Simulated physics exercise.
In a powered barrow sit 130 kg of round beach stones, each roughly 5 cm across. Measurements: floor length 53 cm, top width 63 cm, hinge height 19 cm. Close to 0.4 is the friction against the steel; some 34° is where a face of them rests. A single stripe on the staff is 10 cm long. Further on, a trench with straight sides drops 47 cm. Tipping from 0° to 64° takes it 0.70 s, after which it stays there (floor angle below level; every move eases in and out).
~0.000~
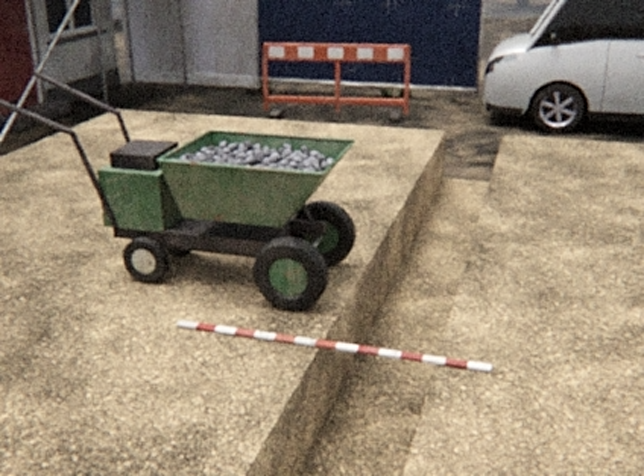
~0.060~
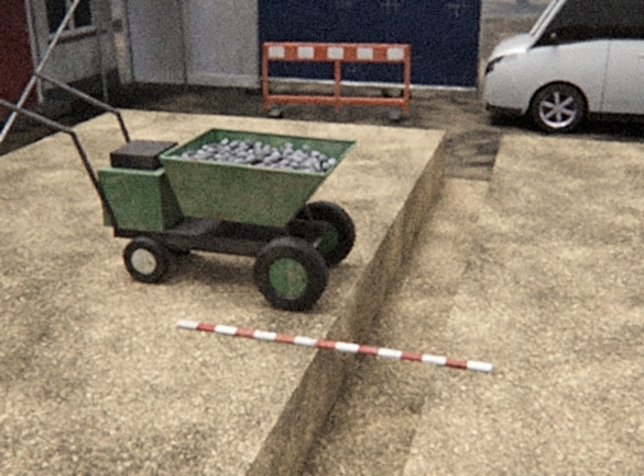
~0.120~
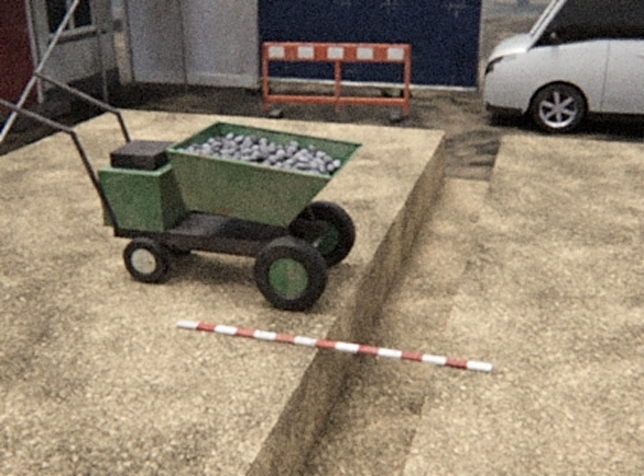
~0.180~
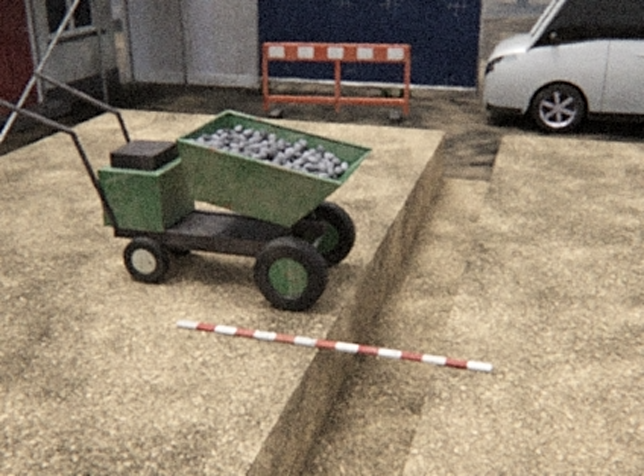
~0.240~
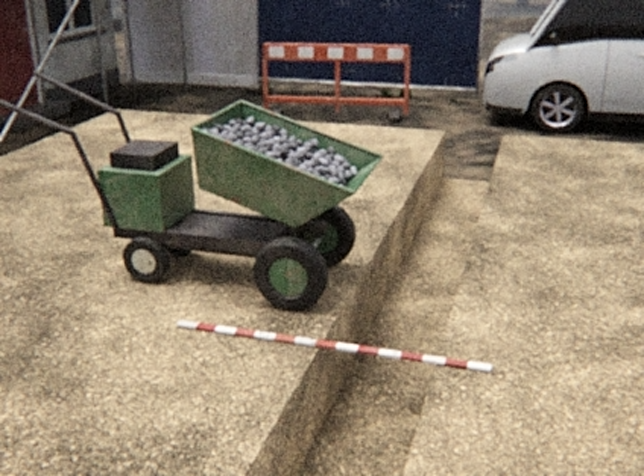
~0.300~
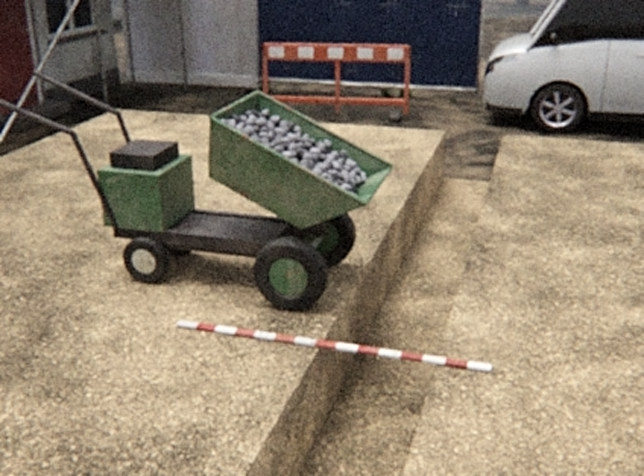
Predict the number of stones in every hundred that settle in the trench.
Close to 49 in a hundred.
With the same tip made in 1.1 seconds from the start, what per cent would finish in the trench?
It would be near 60 per cent.
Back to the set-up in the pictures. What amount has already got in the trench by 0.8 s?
By then, around 15 percent.
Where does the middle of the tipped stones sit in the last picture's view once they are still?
The resting stones are centred at roughly (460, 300).
After 0.5 s the floor is at 54°; 100 % in the tray; the foremost stones are at (390, 231).
After 0.8 s the floor is at 64°; 78 % in the tray, 15 % in the trench, 7 % past the trench; the foremost stones are at (472, 291).
After 1.1 s the floor is at 64°; 32 % in the tray, 19 % in the trench, 49 % past the trench; the foremost stones are at (625, 312).
After 3.1 s the floor is at 64°; 0 % in the tray, 49 % in the trench, 51 % past the trench; the foremost stones are past the picture's edge.
